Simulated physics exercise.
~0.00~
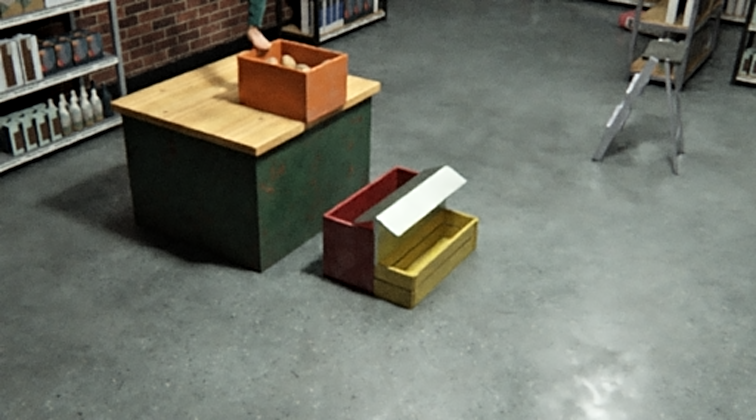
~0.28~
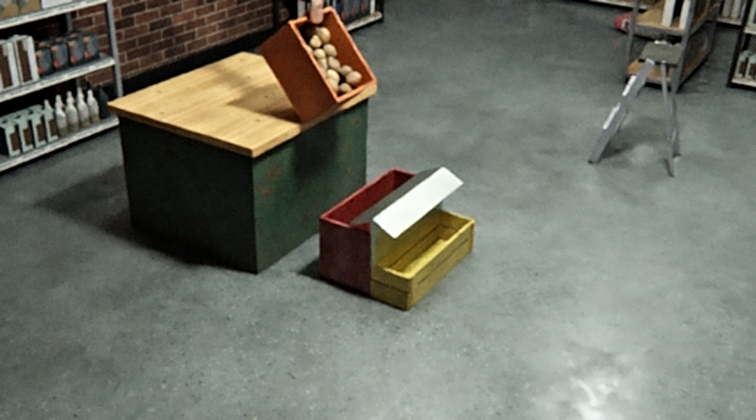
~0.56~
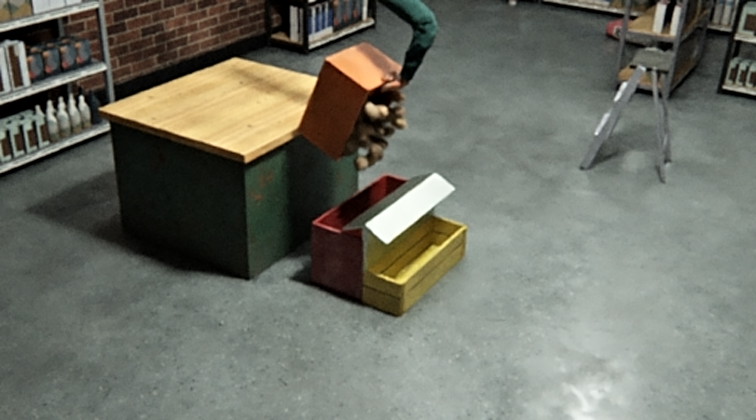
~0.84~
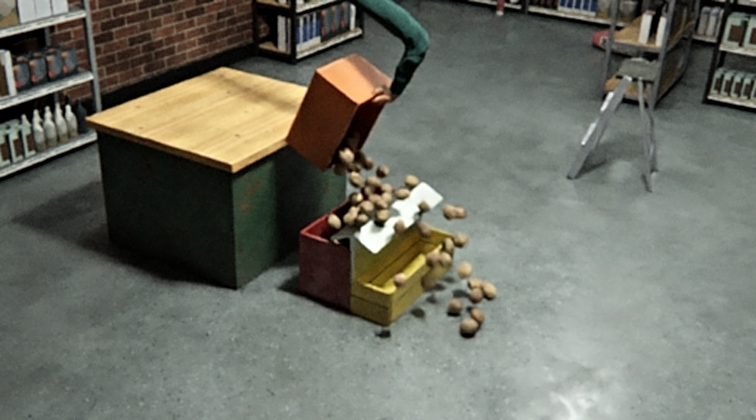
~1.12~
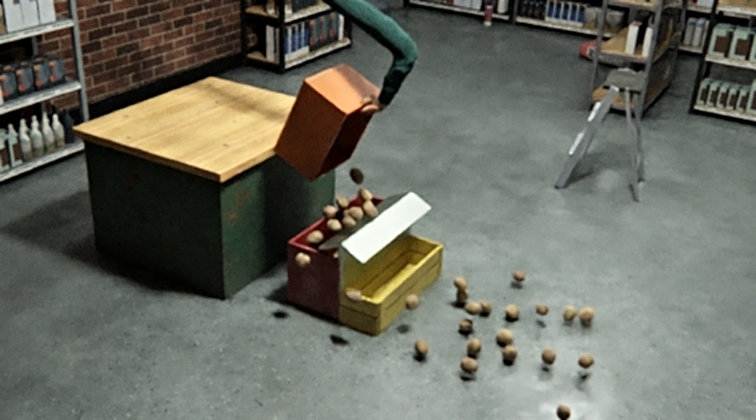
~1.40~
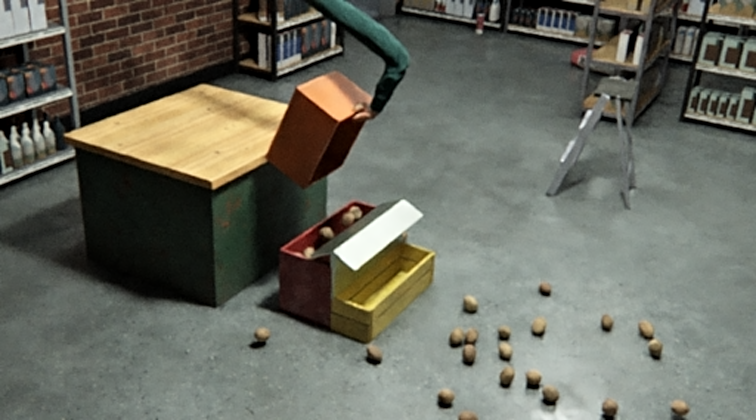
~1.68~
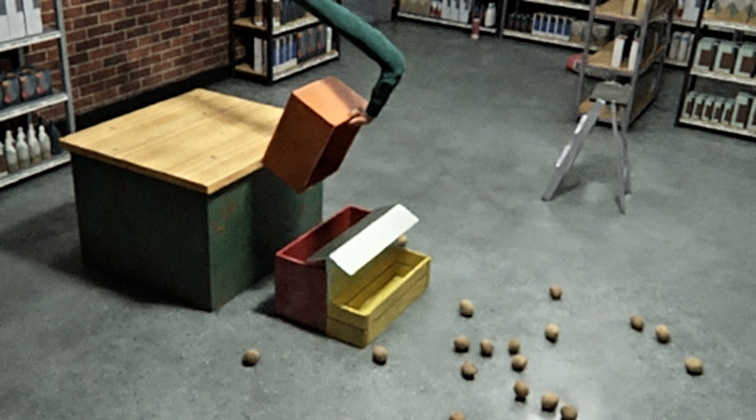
Orange box held by a green arm tips off a bench, spilling potatoes into a red tote and across the floor.
